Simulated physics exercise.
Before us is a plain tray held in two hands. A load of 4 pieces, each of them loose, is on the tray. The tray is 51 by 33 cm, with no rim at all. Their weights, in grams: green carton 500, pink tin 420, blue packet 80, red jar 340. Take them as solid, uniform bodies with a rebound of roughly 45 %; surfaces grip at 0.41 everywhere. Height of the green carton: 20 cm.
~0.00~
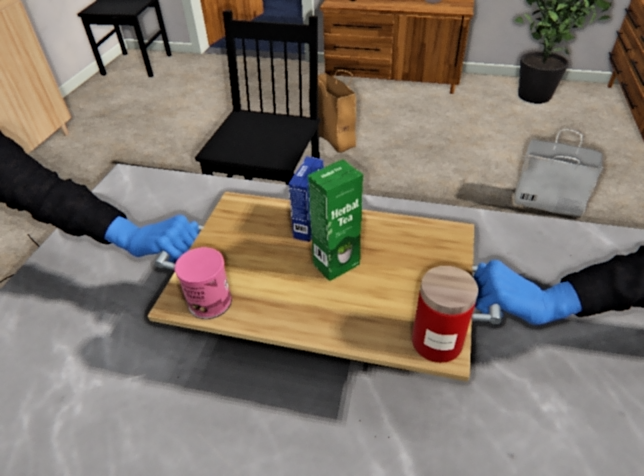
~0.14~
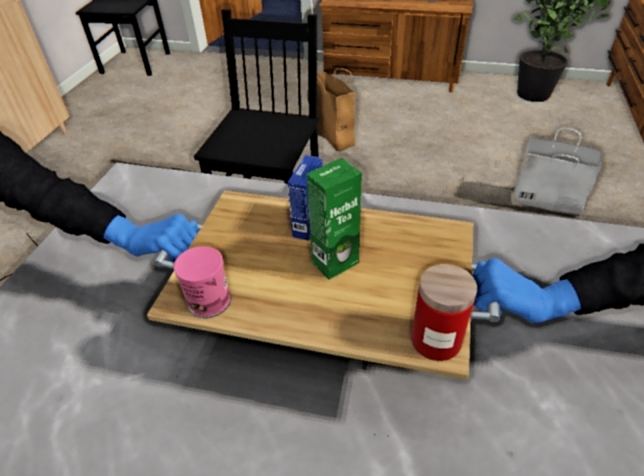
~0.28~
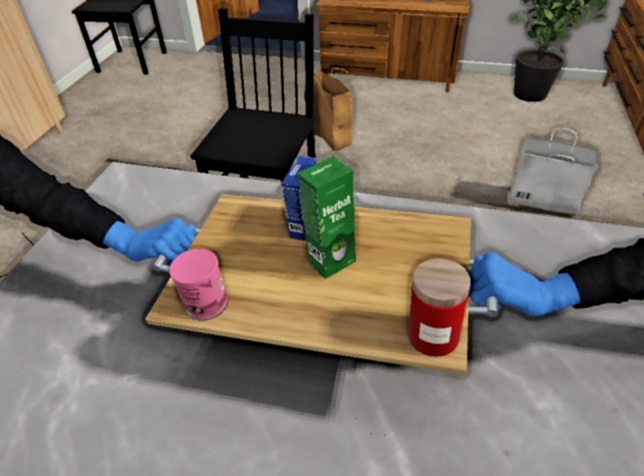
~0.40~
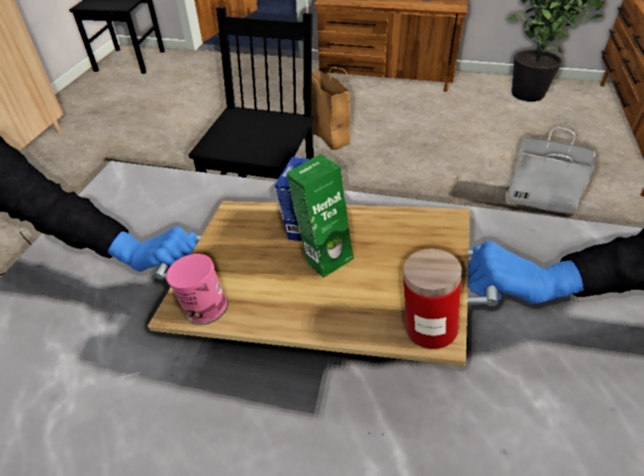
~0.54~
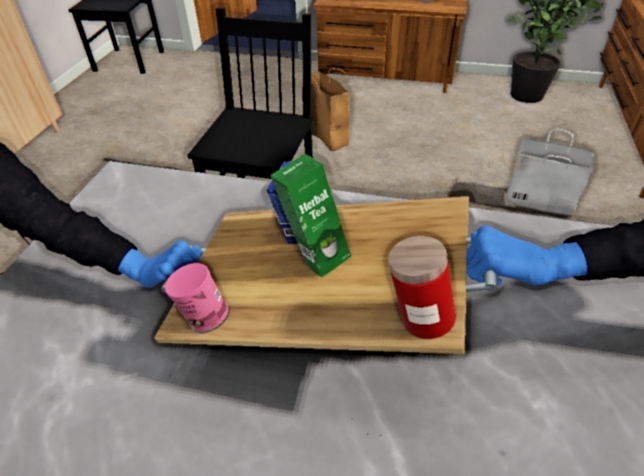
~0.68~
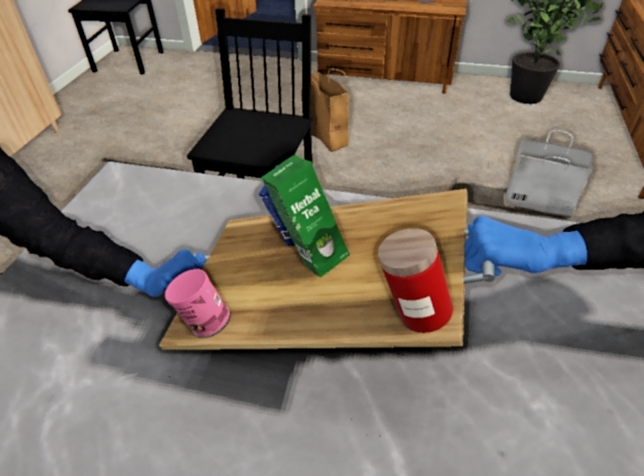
Two blue-gloved hands held a wooden tray carrying a green carton, a blue packet, a pink tin and a red jar level, then tilted it steadily down to the left, the items leaning with it.
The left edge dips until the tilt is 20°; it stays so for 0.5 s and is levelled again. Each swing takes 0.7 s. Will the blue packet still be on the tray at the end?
The blue packet slides or falls off.
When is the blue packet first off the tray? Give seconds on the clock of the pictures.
Near 1.3 s.
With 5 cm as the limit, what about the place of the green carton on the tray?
The green carton gets shifted.
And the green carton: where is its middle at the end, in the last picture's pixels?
At about (226, 181).
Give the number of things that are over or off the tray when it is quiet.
In all, 2.
After 1.08 s, tray tilted 20°, left edge down; blue packet on its side near (239, 231); green carton 33° off its base.
After 1.38 s, tray tilted 19°, left edge down; blue packet now off the tray; green carton on its side.
After 1.68 s, tray tilted 8°, left edge down; green carton on its side.
In the end (2.5 s), off the tray, blue packet; toppled on the tray, green carton; the other 2 under 5 cm from the start. At the end, from the last picture's camera, blue packet near (146, 277).
